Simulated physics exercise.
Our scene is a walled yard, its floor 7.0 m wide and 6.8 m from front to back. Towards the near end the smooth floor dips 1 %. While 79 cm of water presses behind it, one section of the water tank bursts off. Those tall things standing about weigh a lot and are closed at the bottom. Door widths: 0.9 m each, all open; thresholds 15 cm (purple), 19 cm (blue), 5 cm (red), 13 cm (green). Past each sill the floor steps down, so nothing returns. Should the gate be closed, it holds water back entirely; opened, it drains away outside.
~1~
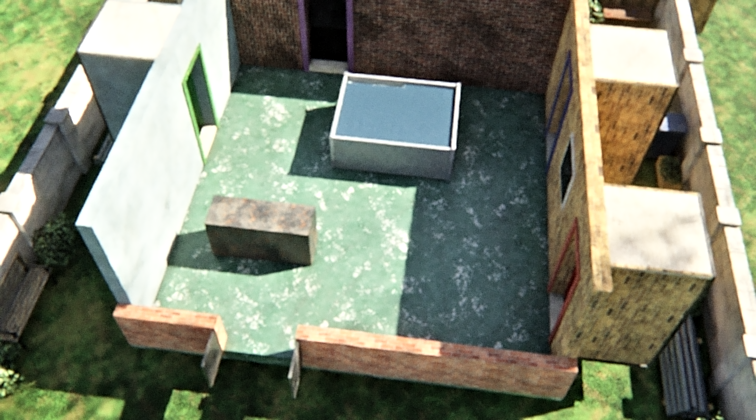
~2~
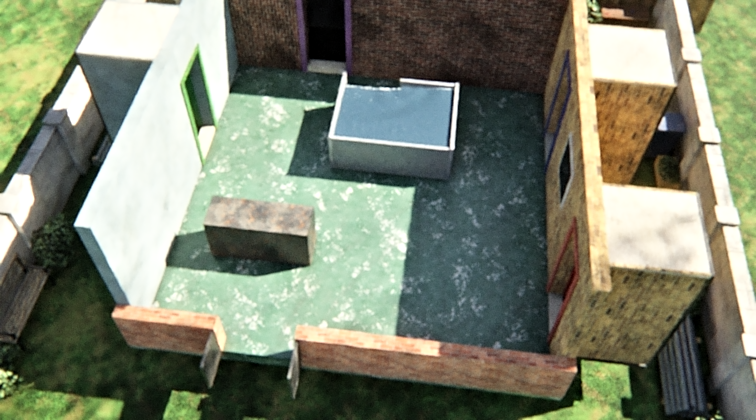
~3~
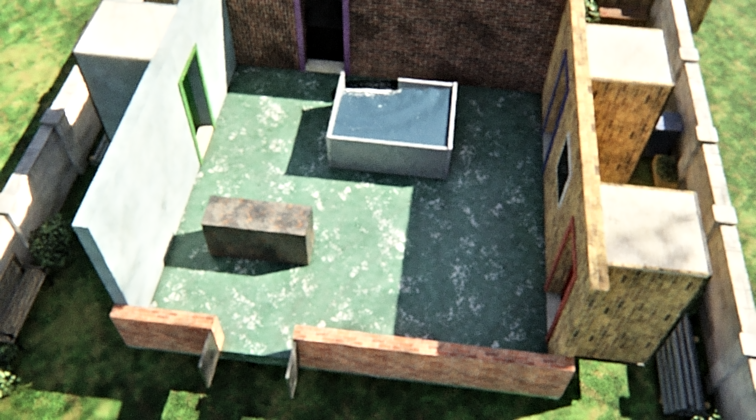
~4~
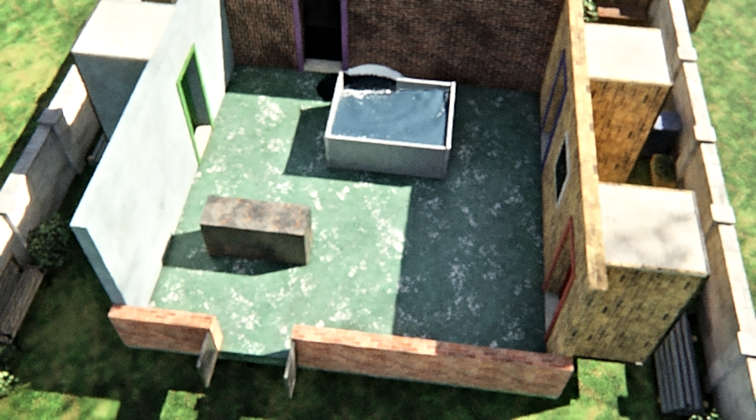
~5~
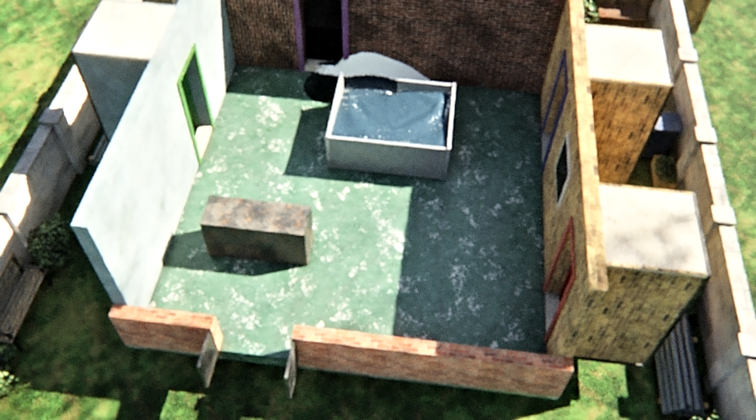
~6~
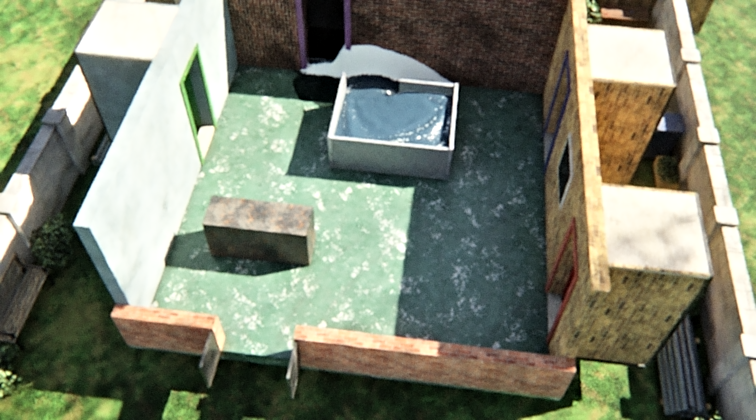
A walled yard with a mottled green floor is seen from high above its low brick front wall, between a pale wall with a green-framed opening at left and a tan brick wall at right. A grey-white tank of blue water stands near the dark brick back wall, with a brown block nearer. The tank's far side opens, its surface ripples, and water spreads behind it and leftward, while the view shifts very slightly.
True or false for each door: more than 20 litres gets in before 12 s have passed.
Purple door true, blue door false, red door true, green door false.
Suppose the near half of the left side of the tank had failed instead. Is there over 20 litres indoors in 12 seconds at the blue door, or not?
Measured against that limit, the blue door stays within it.
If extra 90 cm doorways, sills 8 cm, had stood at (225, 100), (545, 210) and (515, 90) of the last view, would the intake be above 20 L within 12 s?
More, less, more.
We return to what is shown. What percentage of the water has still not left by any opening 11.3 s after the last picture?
Share still there: About 86 %.
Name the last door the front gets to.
Answer: The red door.
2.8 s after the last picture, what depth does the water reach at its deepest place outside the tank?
Some 28 cm deep.
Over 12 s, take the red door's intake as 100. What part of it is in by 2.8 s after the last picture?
Some 0 per cent by then.
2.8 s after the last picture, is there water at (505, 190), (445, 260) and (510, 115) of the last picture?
Going in order, covered, then clear, then covered.
Then, 0.7 s after the last picture water covers 15 % of the floor and is deepest (60 cm) near (370, 81); purple door 31 cm at the sill, 33 L in, blue door not reached, red door not reached, green door not reached.
Then, 1.5 s after the last picture water covers 25 % of the floor and is deepest (43 cm) near (370, 81); purple door 25 cm at the sill, 94 L in, blue door 18 cm at the sill, 0 L in, red door not reached, green door 8 cm at the sill, 0 L in.
Then, 2.8 s after the last picture water covers 45 % of the floor and is deepest (28 cm) near (377, 87); purple door 19 cm at the sill, 132 L in, blue door 15 cm at the sill, 1 L in, red door not reached, green door 11 cm at the sill, 0 L in.
Then, 6.3 s after the last picture water covers 95 % of the floor and is deepest (18 cm) near (143, 327); purple door 9 cm at the sill, 141 L in, blue door 10 cm at the sill, 1 L in, red door 3 cm at the sill, 0 L in, green door 7 cm at the sill, 0 L in.
Then, 11.3 s after the last picture water covers 95 % of the floor and is deepest (12 cm) near (143, 327); purple door 4 cm at the sill, 141 L in, blue door 6 cm at the sill, 1 L in, red door 10 cm at the sill, 86 L in, green door 4 cm at the sill, 0 L in.
